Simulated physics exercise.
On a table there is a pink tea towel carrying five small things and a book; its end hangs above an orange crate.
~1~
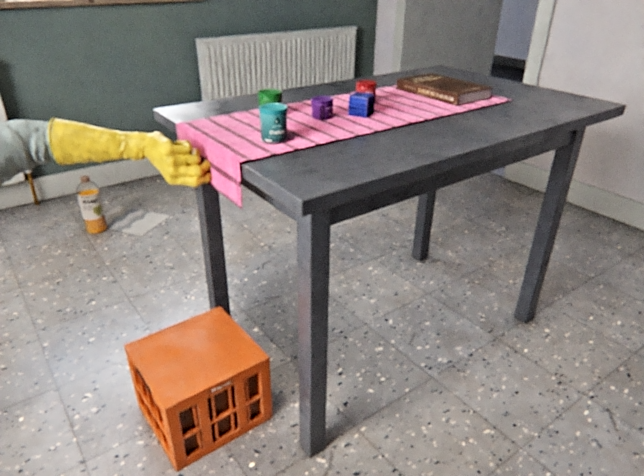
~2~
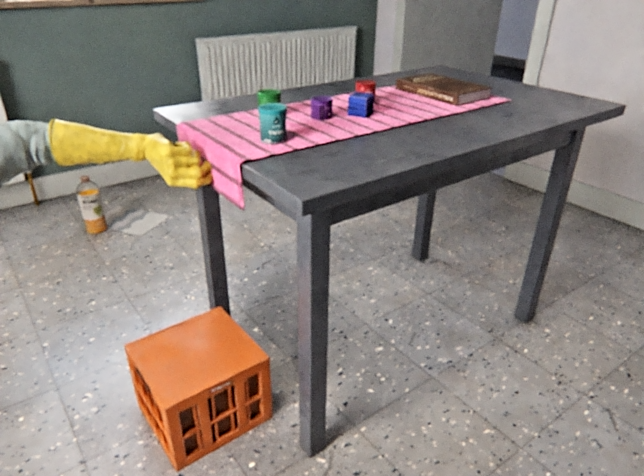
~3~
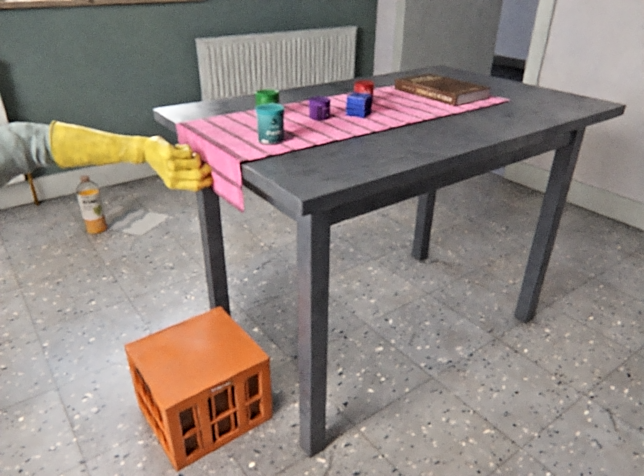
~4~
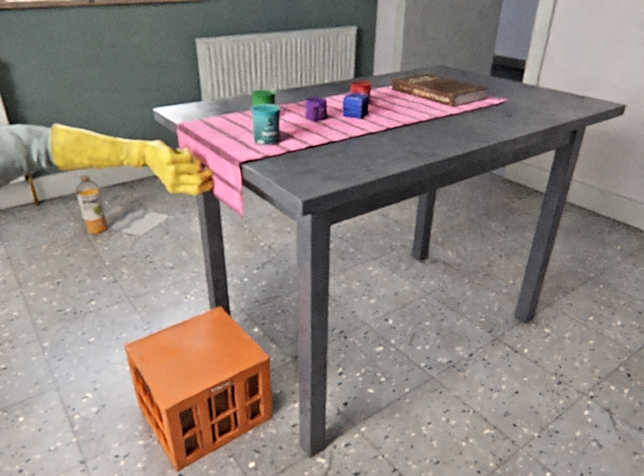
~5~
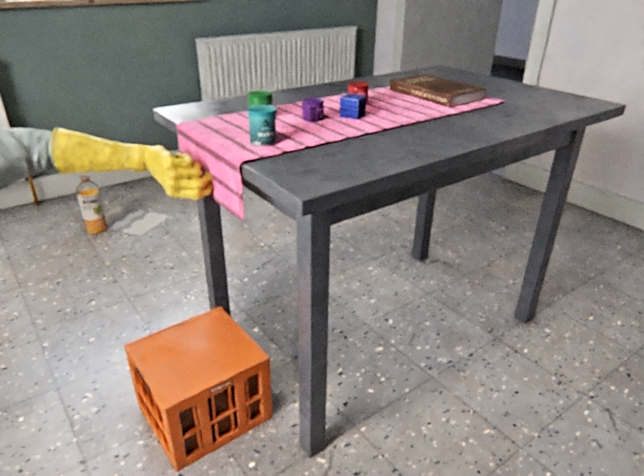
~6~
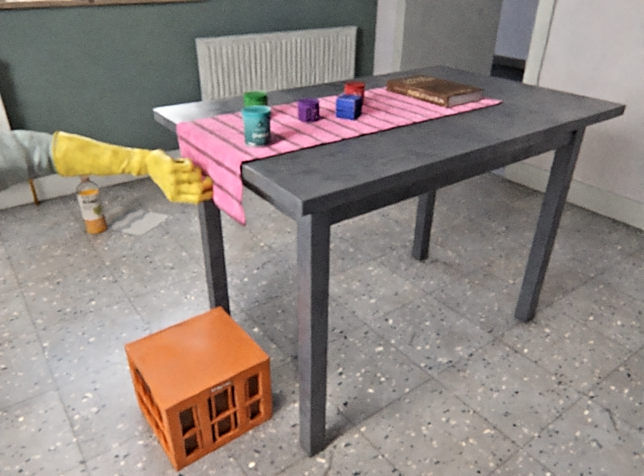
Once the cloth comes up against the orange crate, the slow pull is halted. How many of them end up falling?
Drops: Four.
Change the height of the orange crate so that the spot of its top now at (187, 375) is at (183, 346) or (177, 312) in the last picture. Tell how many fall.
The count would be 3 and then 2.
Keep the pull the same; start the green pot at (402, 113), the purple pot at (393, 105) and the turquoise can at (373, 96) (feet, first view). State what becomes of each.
The green pot is still on top, the purple pot is still on top and the turquoise can is still on top.
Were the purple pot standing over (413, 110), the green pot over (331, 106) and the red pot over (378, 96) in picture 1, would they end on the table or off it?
Purple pot stays, green pot gone, red pot stays.
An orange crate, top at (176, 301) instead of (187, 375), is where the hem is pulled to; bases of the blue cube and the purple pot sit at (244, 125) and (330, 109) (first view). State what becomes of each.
In the end the blue cube gets dislodged; meanwhile the purple pot rides it out.
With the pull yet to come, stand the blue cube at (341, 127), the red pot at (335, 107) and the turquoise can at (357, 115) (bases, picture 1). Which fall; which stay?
Blue cube - leaves the top. Red pot - leaves the top. Turquoise can - leaves the top.
Soon after, hem near (216, 279); turquoise can and green pot gone.
Then, hem on the crate; turquoise can, green pot, purple pot and blue cube gone.
At rest, hem on the crate; turquoise can, green pot, purple pot and blue cube gone. It carries off four.
